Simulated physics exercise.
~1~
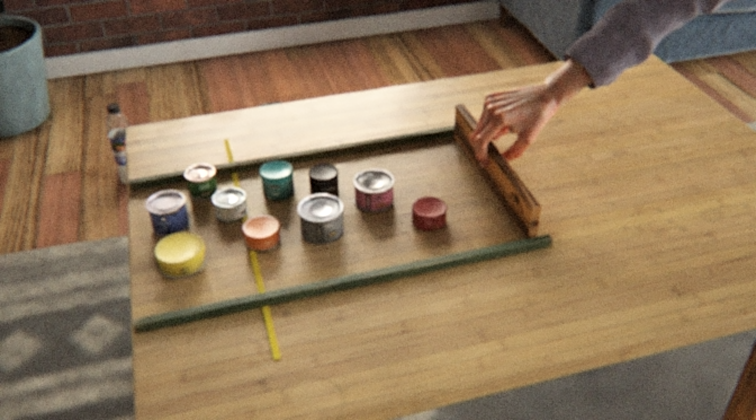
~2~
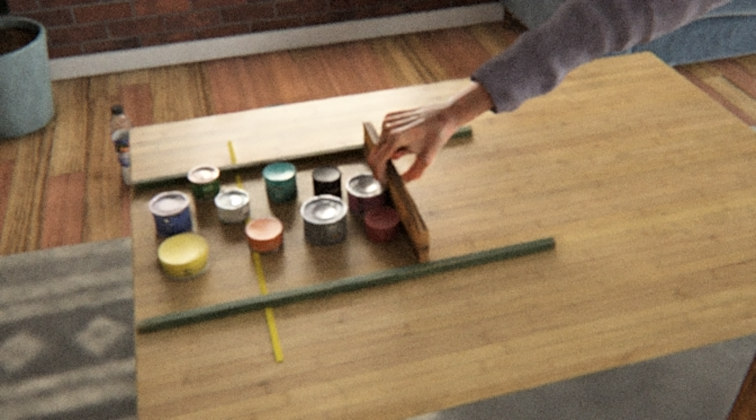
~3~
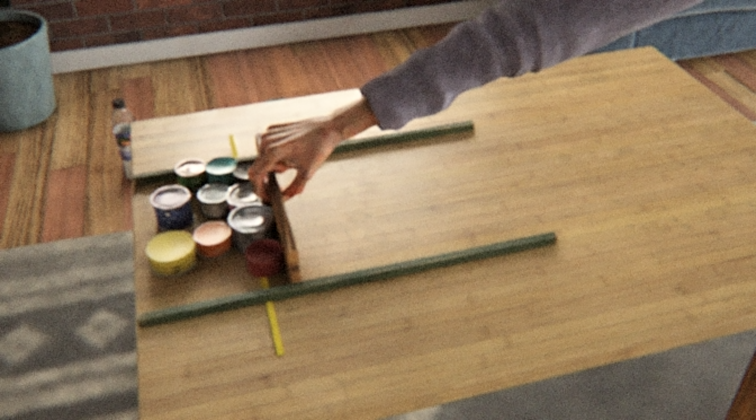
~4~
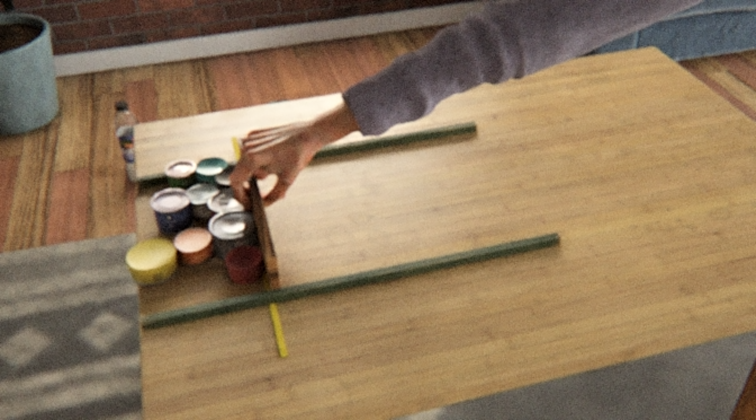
A hand in a grey sleeve slides an upright wooden board leftward across a pale wooden table, seen from above at a slant in a room with a brick wall and plank floor. Small tubs and pots, among them blue, yellow, teal, orange, grey, pink and red, stand between two dark green rails, with a yellow strip crossing beneath. The board reaches the red tub and the pink pot, then gathers the grey tin and black tub too. It pushes them into a tight cluster at the left, slowing near the yellow strip. Nothing falls off, and everything stays on the table.
